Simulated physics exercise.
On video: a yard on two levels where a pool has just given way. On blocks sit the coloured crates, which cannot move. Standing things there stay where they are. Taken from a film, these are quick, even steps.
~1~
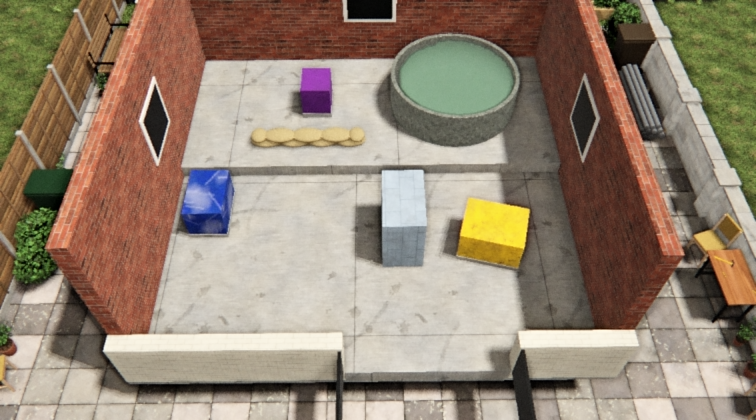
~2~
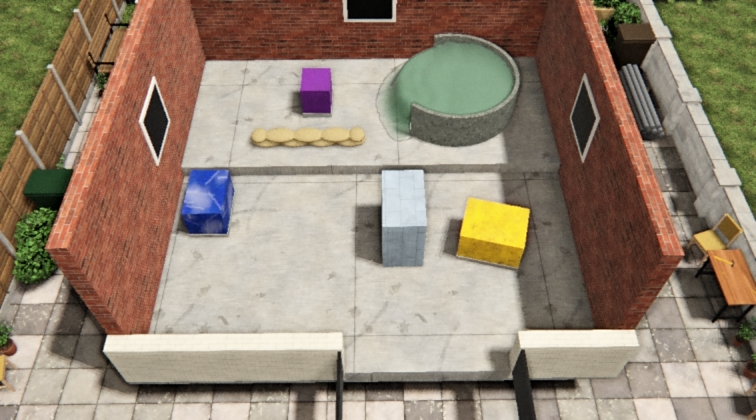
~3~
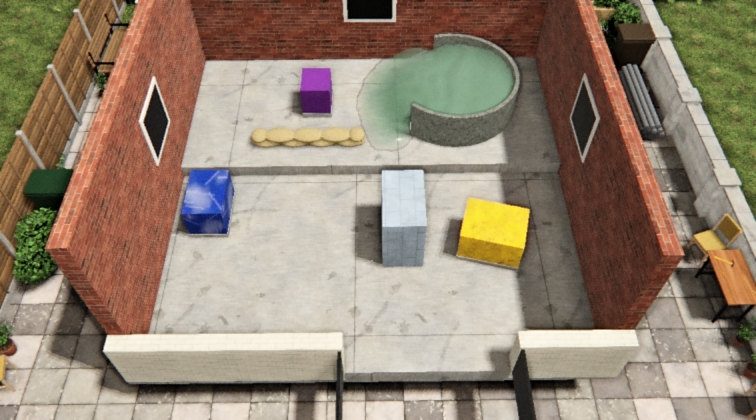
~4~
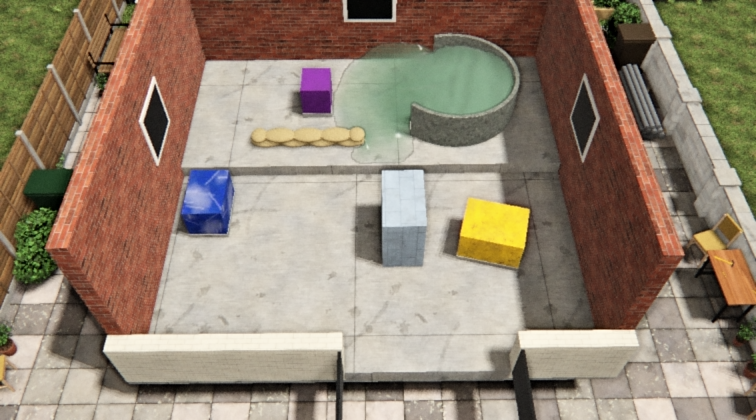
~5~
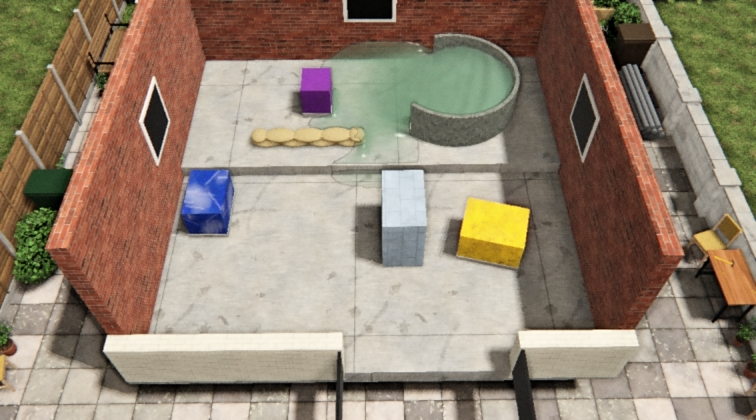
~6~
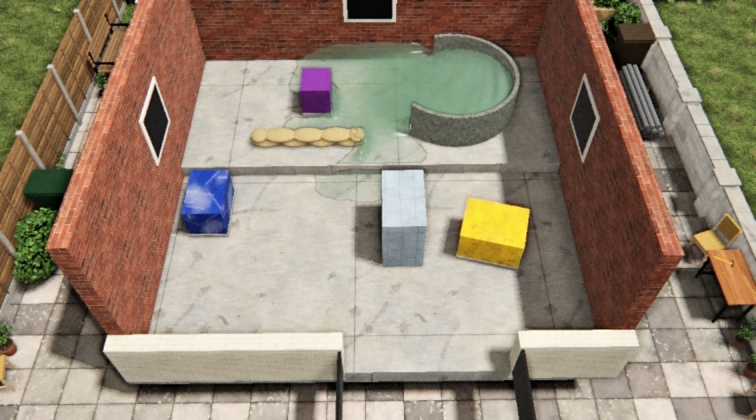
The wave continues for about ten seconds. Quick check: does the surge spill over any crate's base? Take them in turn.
In order: Yellow crate: Spared. Blue crate: Reached. Purple crate: Reached.
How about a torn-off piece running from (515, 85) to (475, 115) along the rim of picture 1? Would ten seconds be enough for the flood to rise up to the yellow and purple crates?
Then: The yellow one takes water, the purple one stays dry.
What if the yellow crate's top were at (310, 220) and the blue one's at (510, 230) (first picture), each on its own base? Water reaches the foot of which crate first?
It's the purple one.
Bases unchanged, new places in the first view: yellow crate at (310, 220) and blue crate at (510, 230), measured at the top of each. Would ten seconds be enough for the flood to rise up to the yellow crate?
Yellow crate: Reached.
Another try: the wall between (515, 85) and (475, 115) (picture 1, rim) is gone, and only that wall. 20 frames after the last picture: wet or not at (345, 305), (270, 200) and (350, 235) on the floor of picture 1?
So it's liquid at the first, nothing at the second and nothing at the third.
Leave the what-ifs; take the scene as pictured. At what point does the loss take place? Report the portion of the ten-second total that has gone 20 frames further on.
I'd estimate close to 0 per cent.
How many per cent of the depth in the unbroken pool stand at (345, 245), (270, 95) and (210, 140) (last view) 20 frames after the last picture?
The three come to some 4, 14 and 30 per cent respectively.
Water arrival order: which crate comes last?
It's the yellow crate.
A moment on, water covers 30 % of the floor; the yellow crate not reached, the blue crate not reached, the purple crate water round its plinth.
Next, water covers 40 % of the floor; the yellow crate not reached, the blue crate water round its plinth, the purple crate water round its plinth.
Then, water covers 50 % of the floor; the yellow crate water round its plinth, the blue crate water round its plinth, the purple crate water round its plinth.
Later, water covers 75 % of the floor; the yellow crate water round its plinth, the blue crate water round its plinth, the purple crate water round its plinth.
In the end, water covers 90 % of the floor; the yellow crate stayed above the water, the blue crate was topped, the purple crate was topped.
